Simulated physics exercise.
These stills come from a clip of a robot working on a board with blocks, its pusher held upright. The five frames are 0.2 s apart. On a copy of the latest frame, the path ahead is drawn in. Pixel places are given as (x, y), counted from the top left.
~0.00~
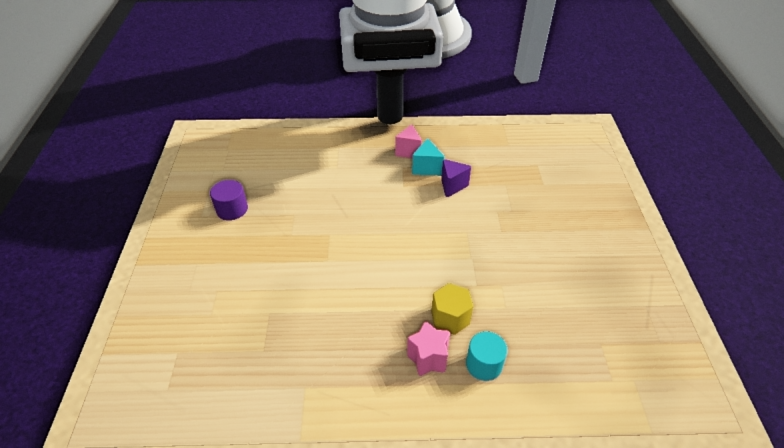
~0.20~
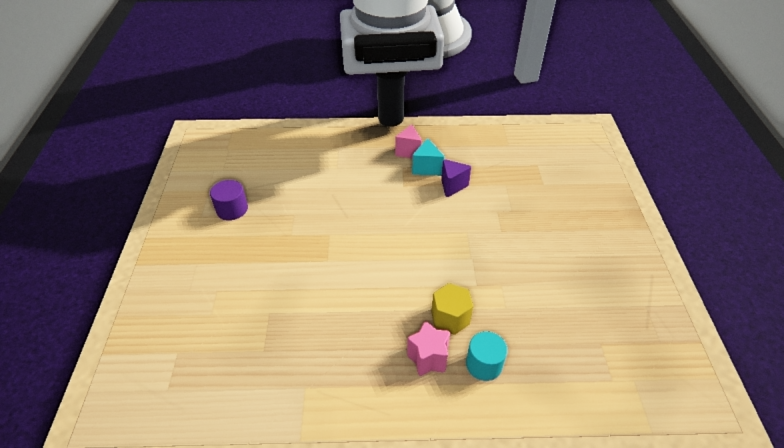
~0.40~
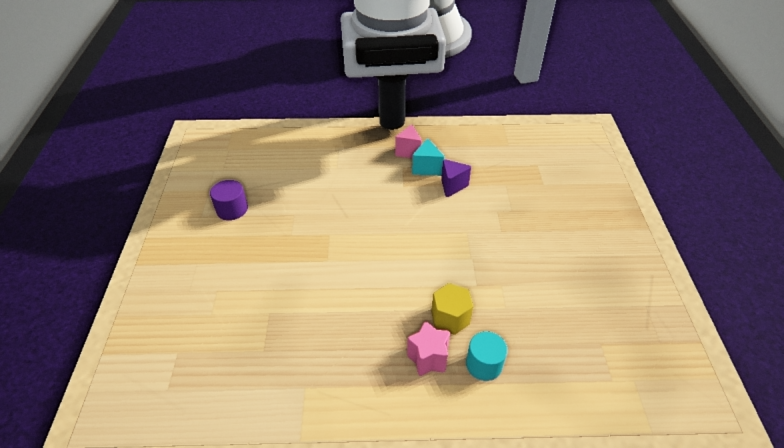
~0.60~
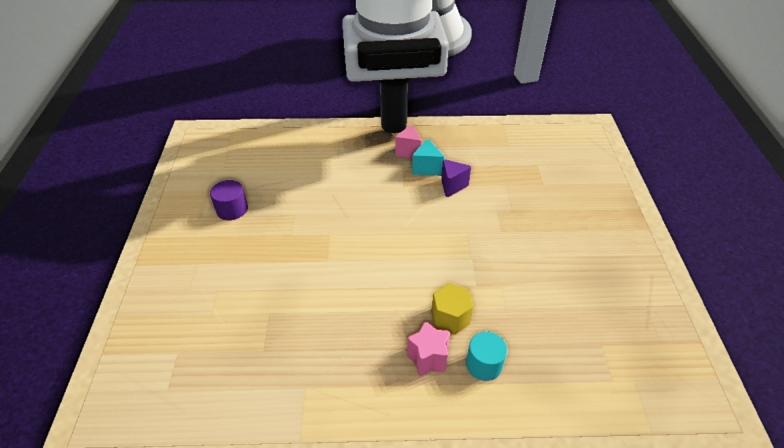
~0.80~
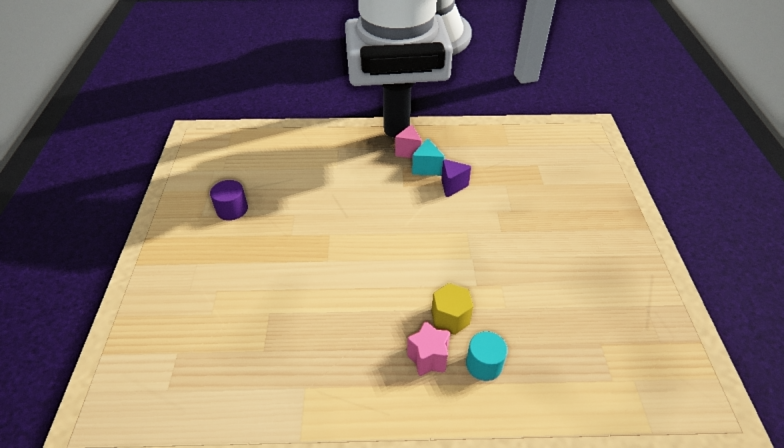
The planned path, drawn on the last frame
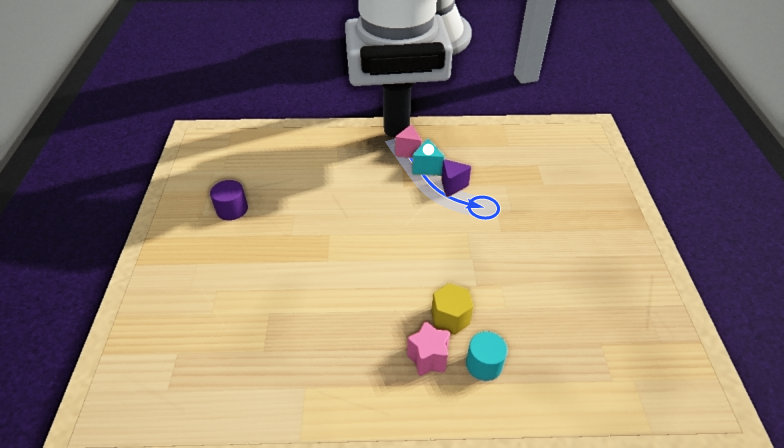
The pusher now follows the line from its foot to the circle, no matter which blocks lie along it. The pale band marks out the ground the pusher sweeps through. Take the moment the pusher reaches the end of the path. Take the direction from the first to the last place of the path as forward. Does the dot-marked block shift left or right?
Left-hand side.
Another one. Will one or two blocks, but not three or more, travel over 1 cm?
No, that is not what happens.
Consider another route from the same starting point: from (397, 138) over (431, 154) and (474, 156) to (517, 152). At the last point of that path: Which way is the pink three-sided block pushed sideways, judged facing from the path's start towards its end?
It moves right.
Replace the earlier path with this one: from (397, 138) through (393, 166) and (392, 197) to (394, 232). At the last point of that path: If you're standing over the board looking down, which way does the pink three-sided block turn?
The block spins anticlockwise.
Drawn move, from (397, 138) by way of (416, 164) and (440, 192) to (484, 207); the dot is on the turquoise three-sided block.
On the path given first. One third of the way, pusher (416, 157); pink three-sided block (420, 161), turned 25° clockwise; turquoise three-sided block (440, 156), turned 25° anticlockwise; purple three-sided block (459, 171).
Two thirds of the way, pusher (441, 184); pink three-sided block (431, 187), turned 85° clockwise; turquoise three-sided block (459, 160), turned 55° anticlockwise; purple three-sided block (471, 175), turned 45° clockwise.
At the end, pusher (485, 199); pink three-sided block (431, 188), turned 90° clockwise; turquoise three-sided block (462, 161), turned 75° anticlockwise; purple three-sided block (506, 178), turned 35° anticlockwise.
